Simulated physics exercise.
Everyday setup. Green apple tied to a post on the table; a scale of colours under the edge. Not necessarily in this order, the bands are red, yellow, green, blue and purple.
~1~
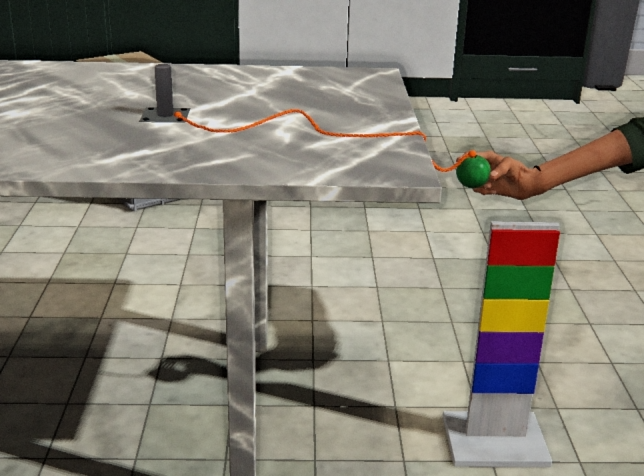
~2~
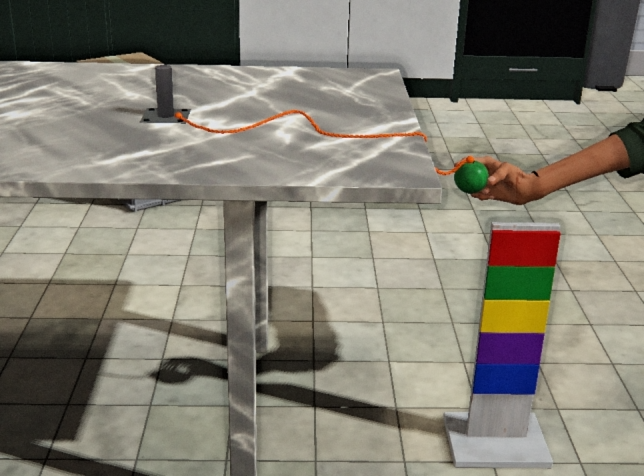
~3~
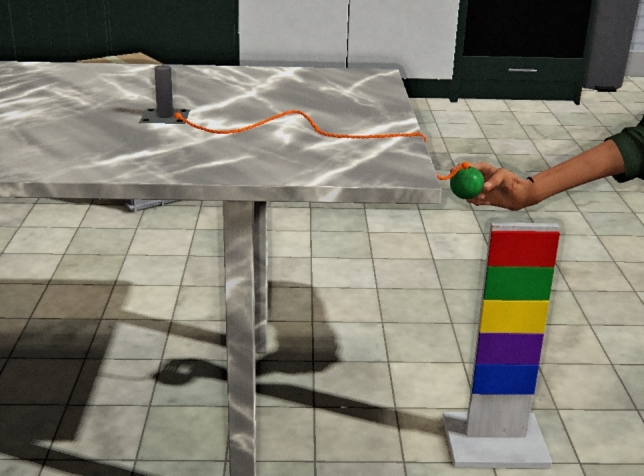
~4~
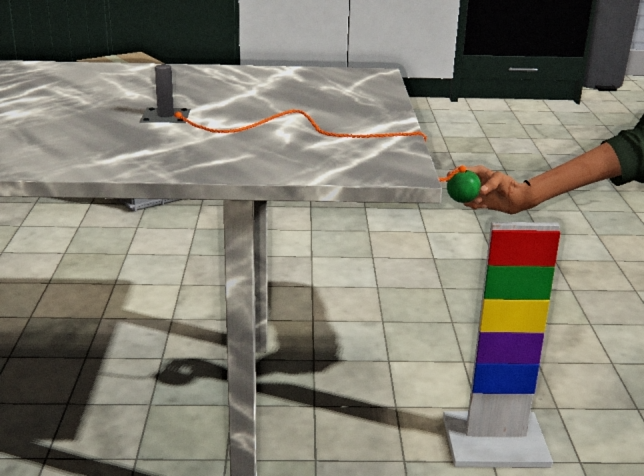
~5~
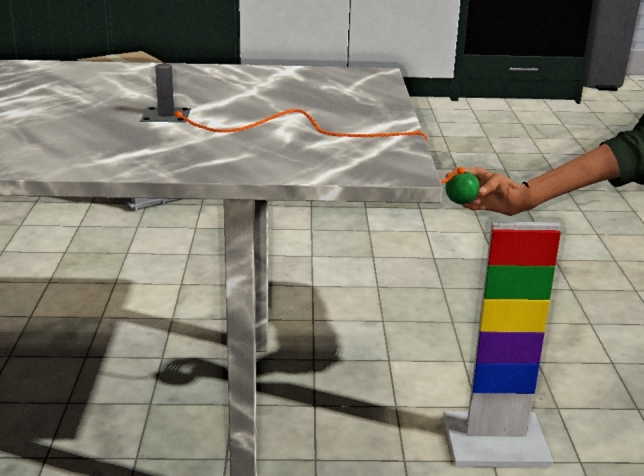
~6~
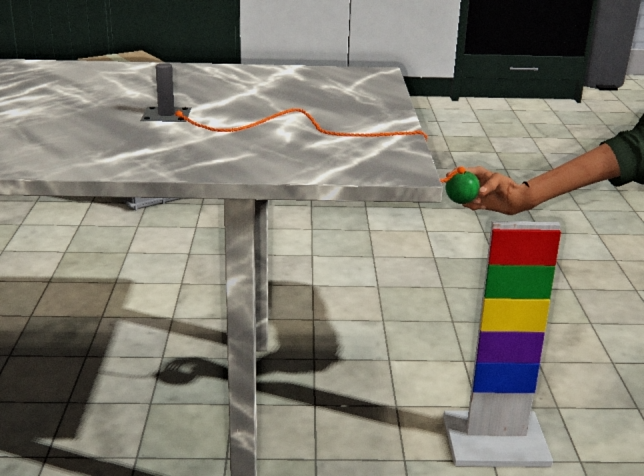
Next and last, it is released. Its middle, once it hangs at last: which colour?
Colour: Yellow.
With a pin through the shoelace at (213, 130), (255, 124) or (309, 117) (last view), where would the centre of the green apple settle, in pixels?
(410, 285), (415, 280) and (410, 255).
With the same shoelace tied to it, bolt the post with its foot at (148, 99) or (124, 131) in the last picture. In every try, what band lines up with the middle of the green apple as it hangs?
First try: Green; second try: Green.
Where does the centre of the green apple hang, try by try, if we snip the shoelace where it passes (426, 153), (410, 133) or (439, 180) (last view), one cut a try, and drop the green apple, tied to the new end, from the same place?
Estimated positions in order: (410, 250); (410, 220); (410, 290).
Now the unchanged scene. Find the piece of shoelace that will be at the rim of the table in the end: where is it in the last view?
Check around (324, 132) - that's where it is.
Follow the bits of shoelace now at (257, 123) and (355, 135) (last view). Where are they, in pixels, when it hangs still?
Near (289, 120) and (420, 161).
Soon after, apple near (449, 301); level with yellow.
After that, apple near (384, 296); level with yellow.
And then, apple near (421, 308); level with yellow.
In the end, apple near (410, 307); level with yellow. Its middle rests at the yellow band.
